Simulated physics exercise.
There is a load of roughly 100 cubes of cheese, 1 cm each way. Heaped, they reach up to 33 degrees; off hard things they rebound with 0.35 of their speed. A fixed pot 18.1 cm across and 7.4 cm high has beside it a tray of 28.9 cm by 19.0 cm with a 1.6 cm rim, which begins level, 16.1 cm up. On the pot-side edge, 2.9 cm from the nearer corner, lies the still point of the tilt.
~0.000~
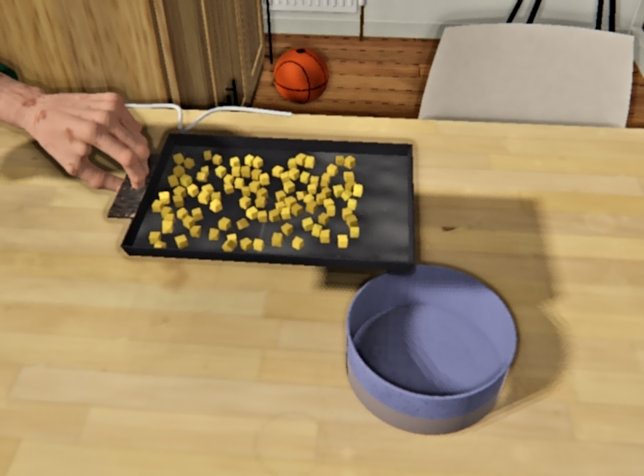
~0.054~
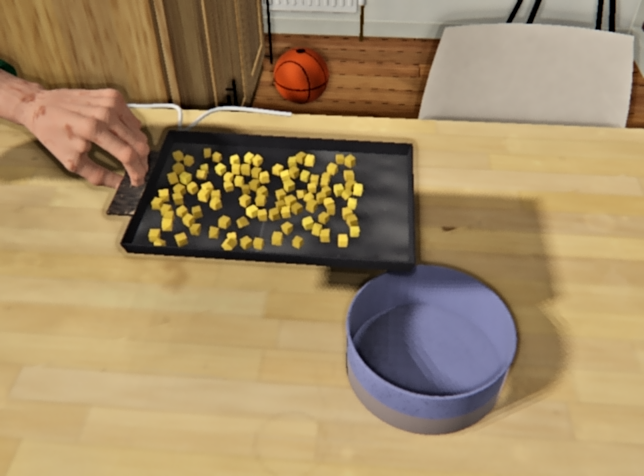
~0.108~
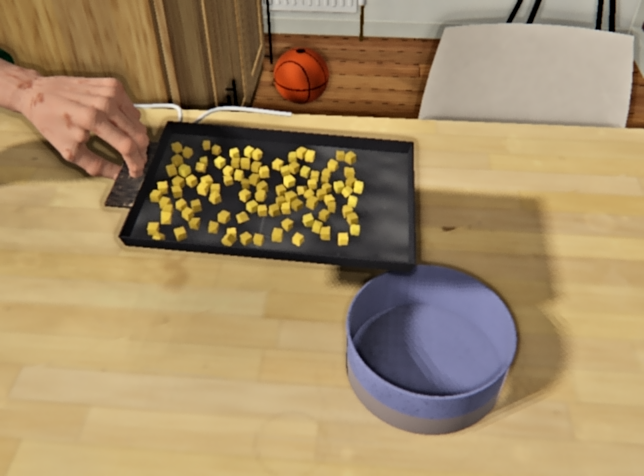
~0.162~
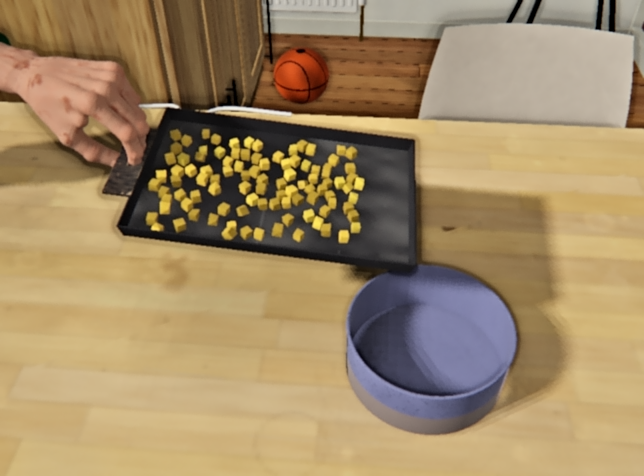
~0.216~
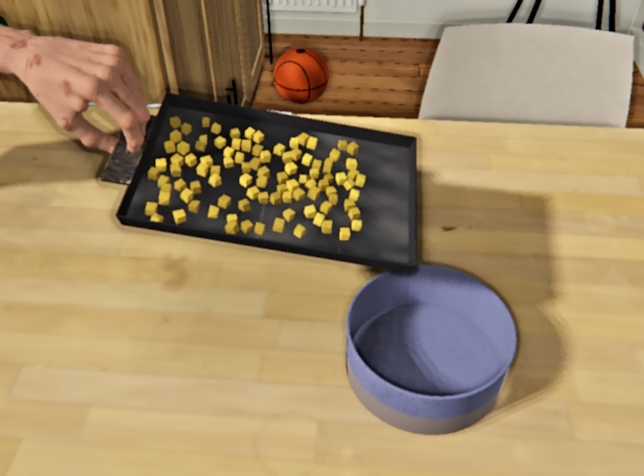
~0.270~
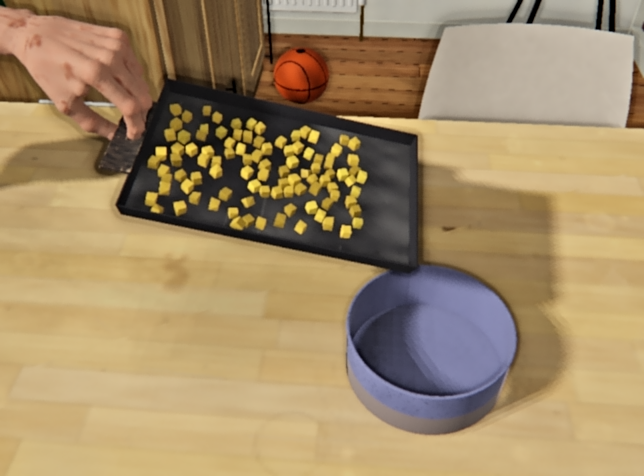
A hand at the left held a dark tray scattered with small yellow cubes and raised that end little by little, while the right end stayed low beside a blue round pot on the table.
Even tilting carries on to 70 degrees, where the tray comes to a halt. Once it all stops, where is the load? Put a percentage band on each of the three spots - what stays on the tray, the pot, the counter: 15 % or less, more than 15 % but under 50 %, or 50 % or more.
Tray: In between; pot: 50 % or more; counter: Up to 15 %.
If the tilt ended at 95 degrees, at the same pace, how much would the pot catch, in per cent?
In that case, near 95 percent.
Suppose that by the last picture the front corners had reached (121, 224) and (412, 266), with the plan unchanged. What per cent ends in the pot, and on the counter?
Per cent by place - pot 45, counter 10.
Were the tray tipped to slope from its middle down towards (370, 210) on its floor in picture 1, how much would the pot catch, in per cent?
I'd estimate about 40 %.
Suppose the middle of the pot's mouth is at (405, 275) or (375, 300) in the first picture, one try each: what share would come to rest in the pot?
About 20 and 20 per cent.
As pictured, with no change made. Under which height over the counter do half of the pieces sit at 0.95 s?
About 18 centimetres.
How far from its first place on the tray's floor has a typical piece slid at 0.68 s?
I'd say close to 3 centimetres.
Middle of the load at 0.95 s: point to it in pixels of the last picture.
The middle of the load should be at about (419, 245) by then.
Then, at 0.68 s, tilt 41 degrees; the tray holds 100 %, the pot 0 %.
Then, at 0.95 s, tilt 59 degrees; the tray holds 75 %, the pot 5 %.
After 1.33 s, tilt 70 degrees; the tray holds 35 %, the pot 60 %.
In the end, at 2.3 s, tray 35 %, pot 60 %, counter 5 %.
